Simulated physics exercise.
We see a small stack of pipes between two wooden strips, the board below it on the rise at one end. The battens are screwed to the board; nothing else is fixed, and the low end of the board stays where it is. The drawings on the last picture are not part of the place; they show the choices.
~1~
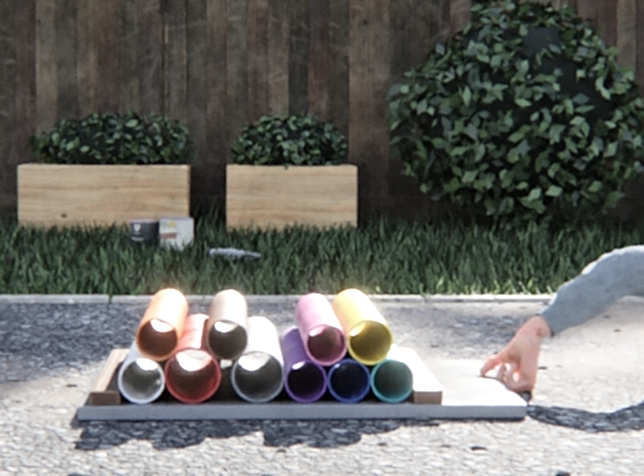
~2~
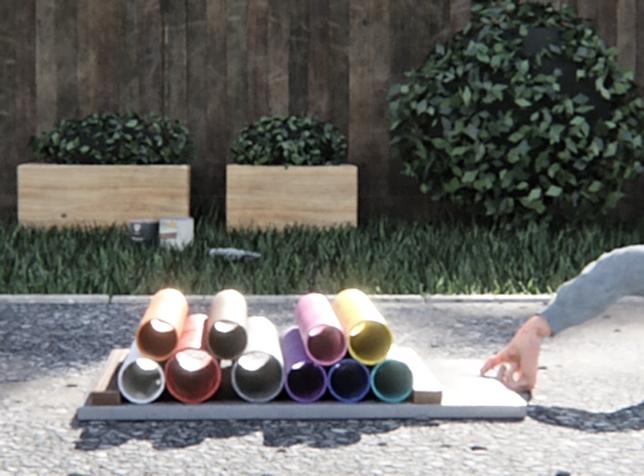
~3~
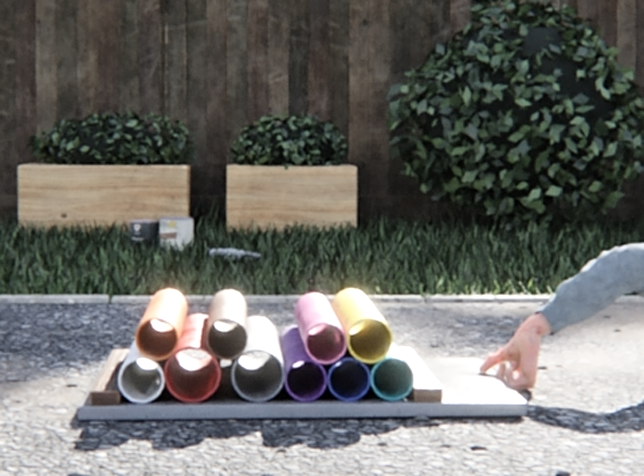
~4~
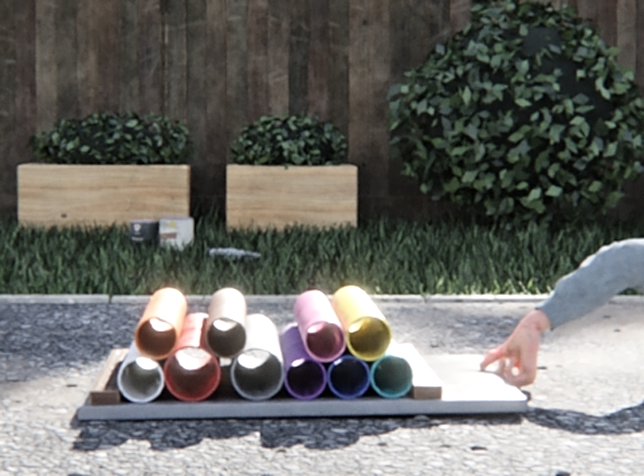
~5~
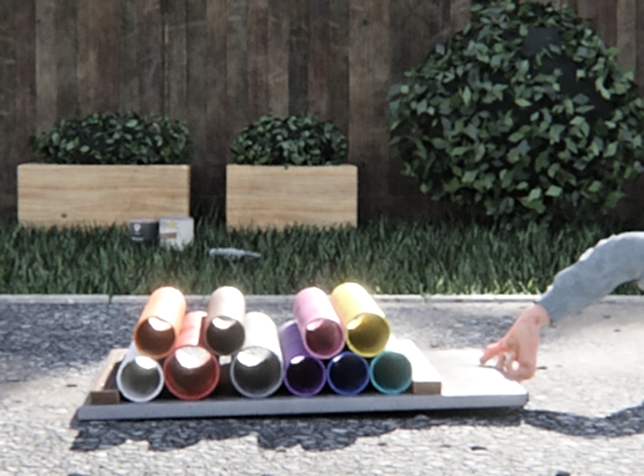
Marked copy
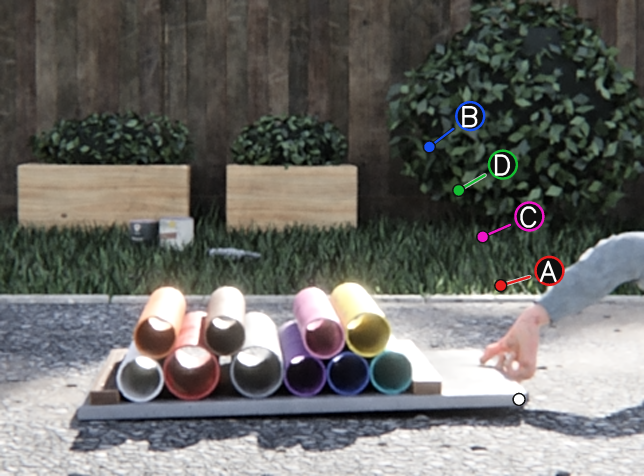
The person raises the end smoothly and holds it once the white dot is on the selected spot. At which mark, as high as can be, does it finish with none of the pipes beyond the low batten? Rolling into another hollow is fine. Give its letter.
Mark A is as high as it can go.
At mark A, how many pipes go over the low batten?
It comes to none.
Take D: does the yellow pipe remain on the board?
No, with D.
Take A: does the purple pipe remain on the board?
Yes, with A.
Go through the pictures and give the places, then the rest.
The first picture shows grey pipe (258, 376); purple pipe (306, 381); blue pipe (349, 380).
The second picture shows blue pipe (349, 380); turquoise pipe (393, 380).
The third picture shows board (298, 380); blue pipe (349, 379); turquoise pipe (393, 379); white pipe (141, 380).
The fourth picture shows board (298, 378); white pipe (141, 380); red pipe (192, 373).
The fifth picture shows board (298, 375); white pipe (140, 378); red pipe (191, 371).
On the marked copy, A at (501, 286); B at (429, 147); C at (483, 237); D at (459, 191); the white dot at (519, 399).
Following A. Soon after the start, board at 13°.
Later, board at 17°.
In the end, board at 17°, none over the low batten.
As for the rest, B four over the low batten (yellow, pink, orange, brown); C one over the low batten (orange); D four over the low batten (yellow, pink, orange, brown).
